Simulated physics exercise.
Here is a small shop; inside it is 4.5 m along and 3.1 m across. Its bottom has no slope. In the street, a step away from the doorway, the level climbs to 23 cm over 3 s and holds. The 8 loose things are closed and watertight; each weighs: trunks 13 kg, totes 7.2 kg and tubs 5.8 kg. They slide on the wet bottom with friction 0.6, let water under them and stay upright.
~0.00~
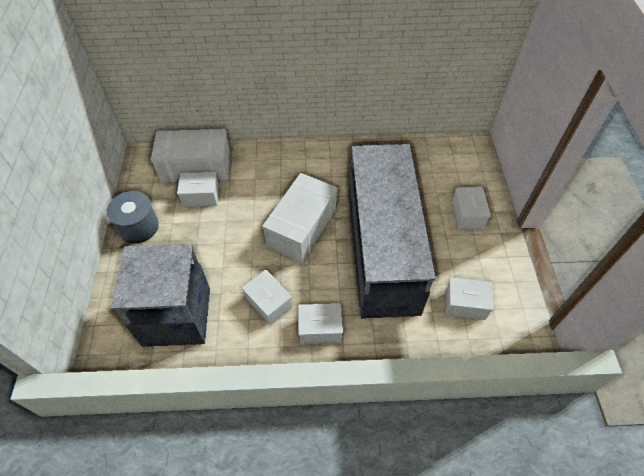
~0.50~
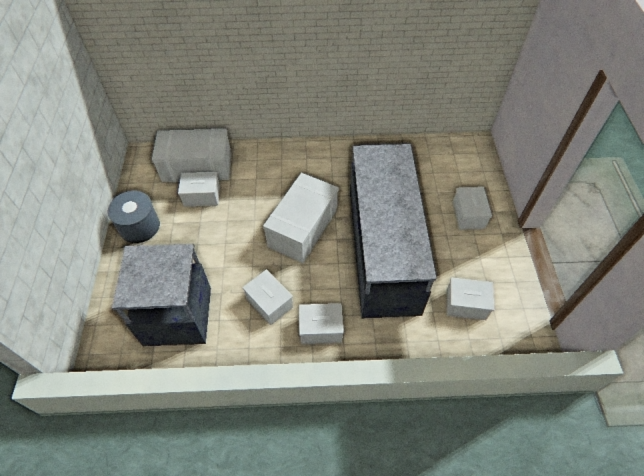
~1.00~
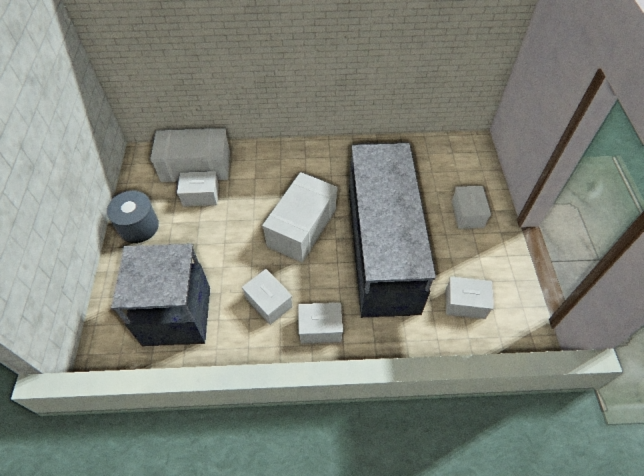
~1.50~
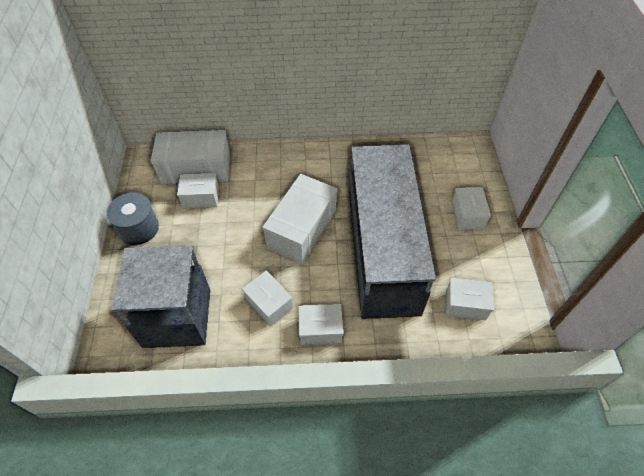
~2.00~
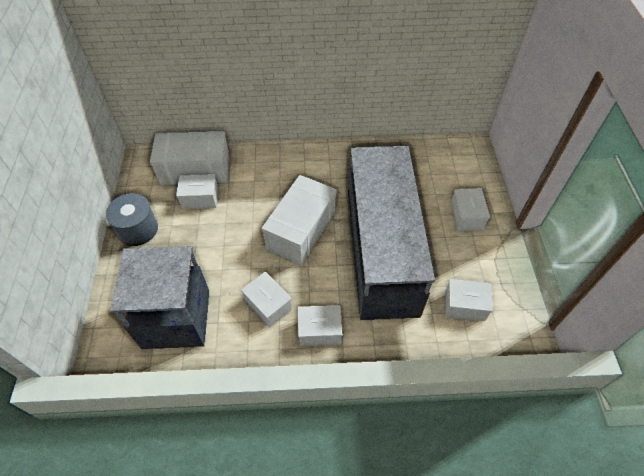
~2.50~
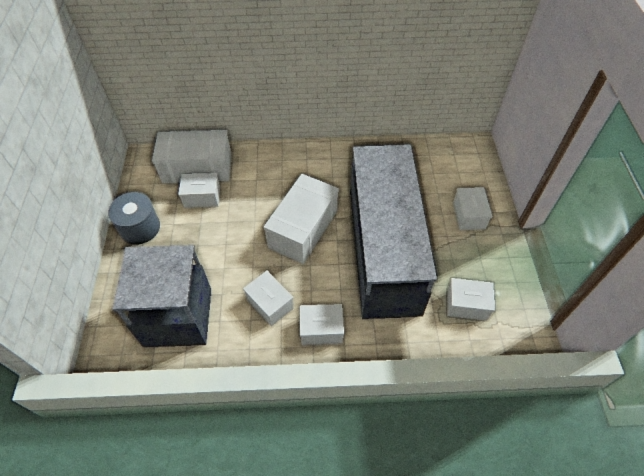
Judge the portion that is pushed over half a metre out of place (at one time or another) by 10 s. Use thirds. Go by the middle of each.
It is between one and two thirds.
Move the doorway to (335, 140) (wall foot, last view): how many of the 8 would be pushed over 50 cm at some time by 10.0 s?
In that case 5 of them.
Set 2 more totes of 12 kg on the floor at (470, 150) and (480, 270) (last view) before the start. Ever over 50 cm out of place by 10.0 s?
In turn: Past it, over.
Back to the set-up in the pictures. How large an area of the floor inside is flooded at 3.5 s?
Roughly 3.0 m2.
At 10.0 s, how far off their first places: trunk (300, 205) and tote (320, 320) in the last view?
In that order: 80 cm, 100 cm.
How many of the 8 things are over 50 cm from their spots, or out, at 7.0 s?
By then 2.
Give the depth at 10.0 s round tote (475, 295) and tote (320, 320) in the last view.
Roughly 9 and 8 cm.
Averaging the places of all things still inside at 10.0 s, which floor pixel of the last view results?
At about (254, 217).
After 3.5 s 1 of 8 are over 50 cm from their spots; 0 afloat.
After 4.5 s 2 of 8 are over 50 cm from their spots; 0 afloat.
After 7.0 s 2 of 8 are over 50 cm from their spots; 1 afloat.
After 10.0 s 5 of 8 are over 50 cm from their spots, and 5 have been at some point; 6 afloat.
